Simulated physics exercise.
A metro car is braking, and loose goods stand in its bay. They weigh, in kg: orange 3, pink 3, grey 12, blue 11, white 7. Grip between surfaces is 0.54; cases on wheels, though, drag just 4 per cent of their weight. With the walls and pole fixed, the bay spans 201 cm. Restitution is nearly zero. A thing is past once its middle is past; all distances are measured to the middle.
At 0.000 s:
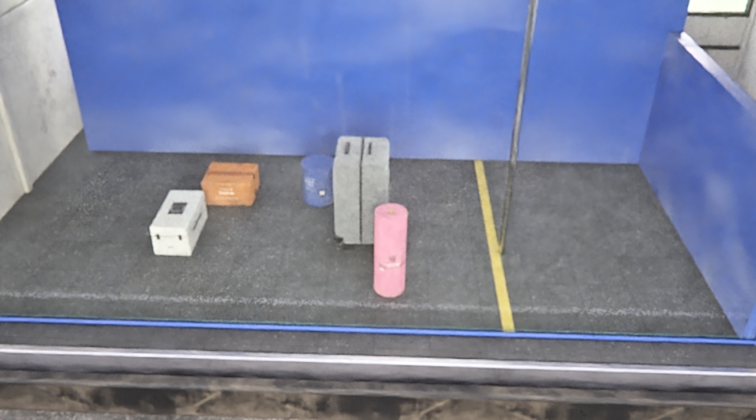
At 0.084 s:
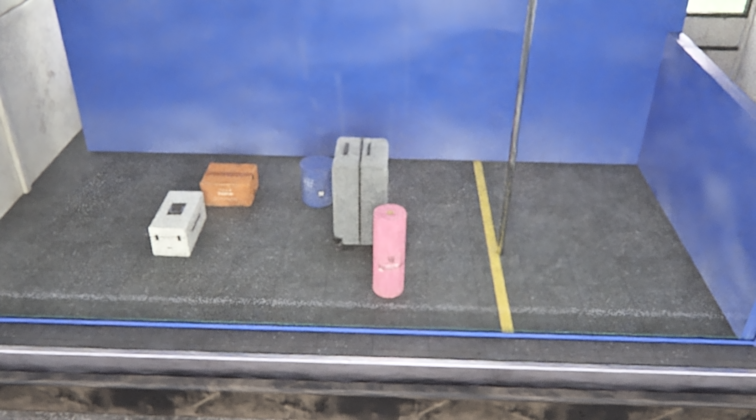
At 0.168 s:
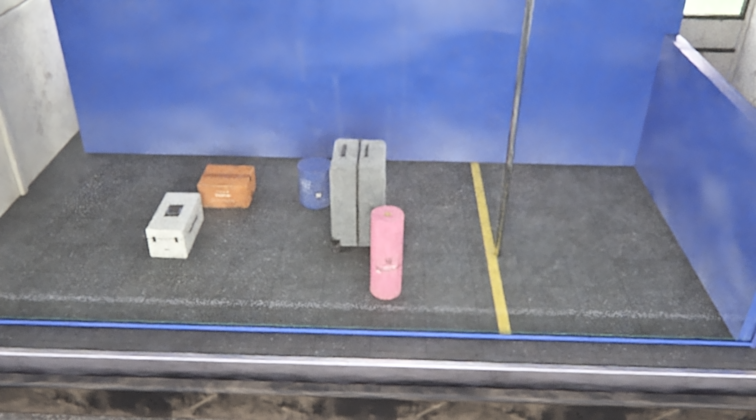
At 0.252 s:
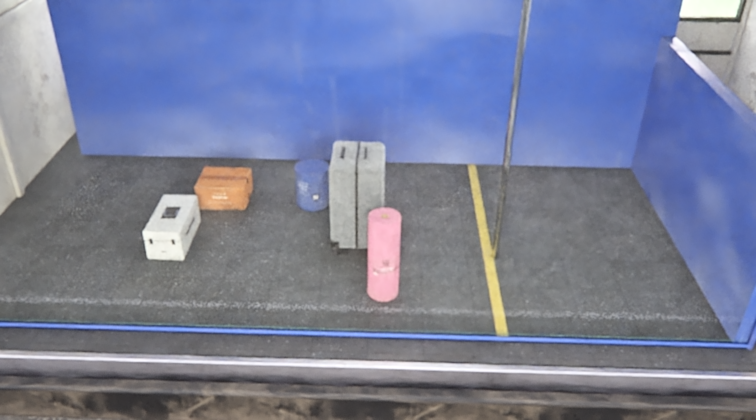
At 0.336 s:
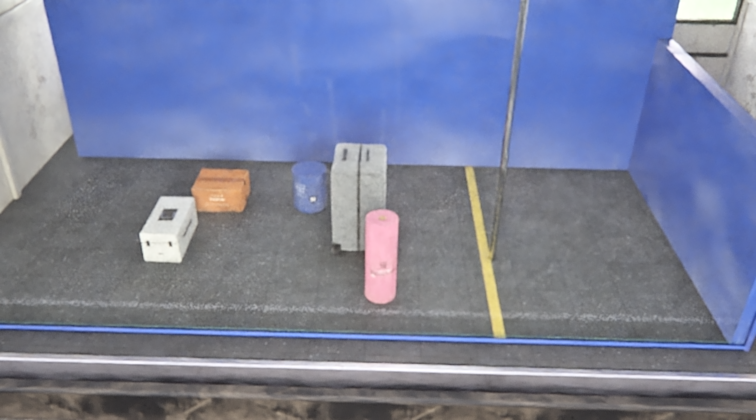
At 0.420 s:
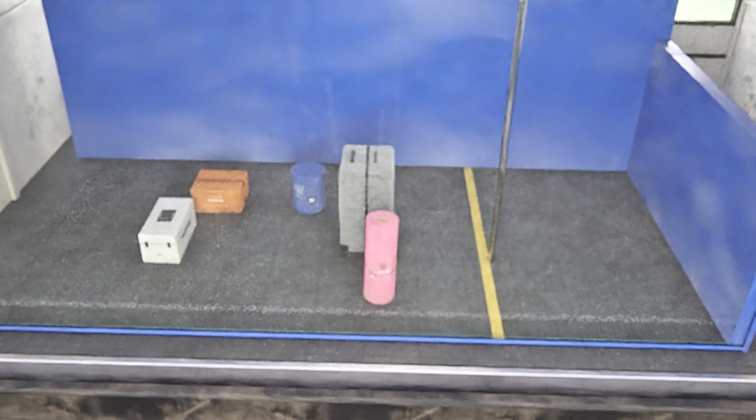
The grey case shifts slightly right behind the pink roll, while the other goods stay put.
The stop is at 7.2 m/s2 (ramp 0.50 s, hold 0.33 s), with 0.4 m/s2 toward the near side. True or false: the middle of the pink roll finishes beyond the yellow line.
True.
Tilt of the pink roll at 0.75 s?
Tilt: Around 50°.
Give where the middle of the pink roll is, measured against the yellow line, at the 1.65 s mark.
About 20 cm past.
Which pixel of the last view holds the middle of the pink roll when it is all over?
Somewhere close to (525, 292).
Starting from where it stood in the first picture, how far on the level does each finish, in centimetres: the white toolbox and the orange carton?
Movement - white toolbox 35, orange carton 35.
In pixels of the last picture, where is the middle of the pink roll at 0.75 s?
Position, last picture: Approx. (419, 263).
After 0.75 s the pink roll is 44 cm short of the yellow line, tilted 45°, near (419, 263) in the last picture's view.
After 1.15 s the pink roll is 14 cm past the yellow line, tilted 90°, near (517, 291) in the last picture's view; the grey wheeled case 41 cm past the yellow line, tilted 0°.
After 1.65 s the pink roll is 18 cm past the yellow line, tilted 90°, near (525, 292) in the last picture's view; the grey wheeled case 96 cm past the yellow line, tilted 0°.
By 2.2 s, orange carton stops short of the yellow line; pink roll crosses the yellow line; blue bucket stops short of the yellow line; white toolbox stops short of the yellow line.
